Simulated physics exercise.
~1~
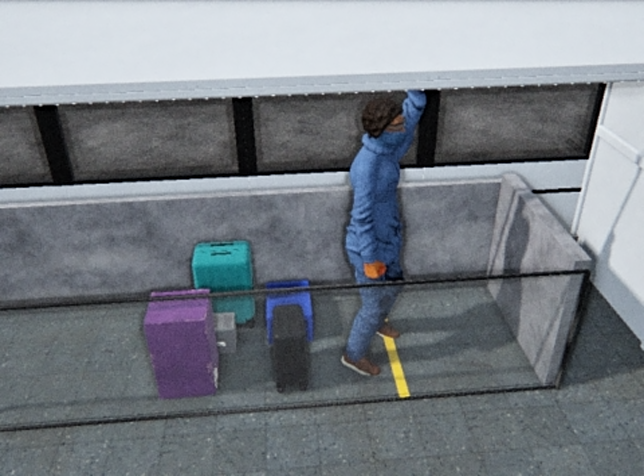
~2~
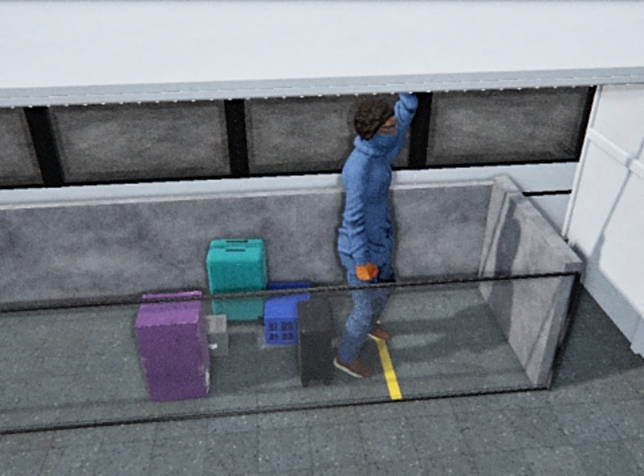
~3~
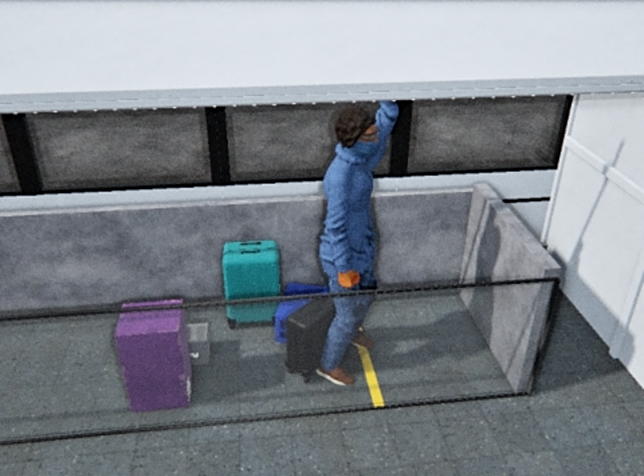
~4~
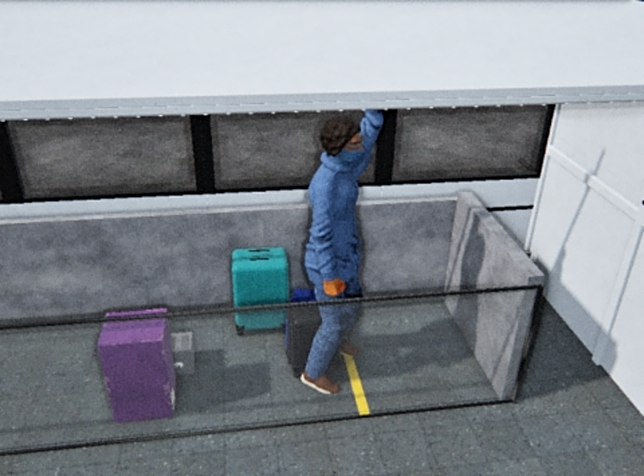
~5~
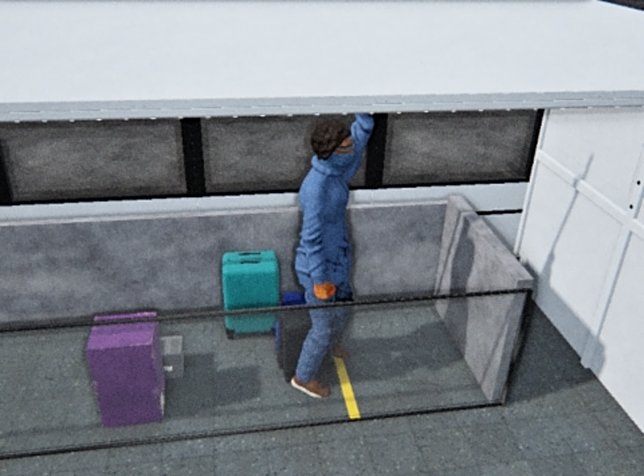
The black case, the teal suitcase and the blue crate slid a little to the right around a standing person with one arm raised, while the purple case and grey tub stayed put, and everything came to rest upright, short of the yellow line.
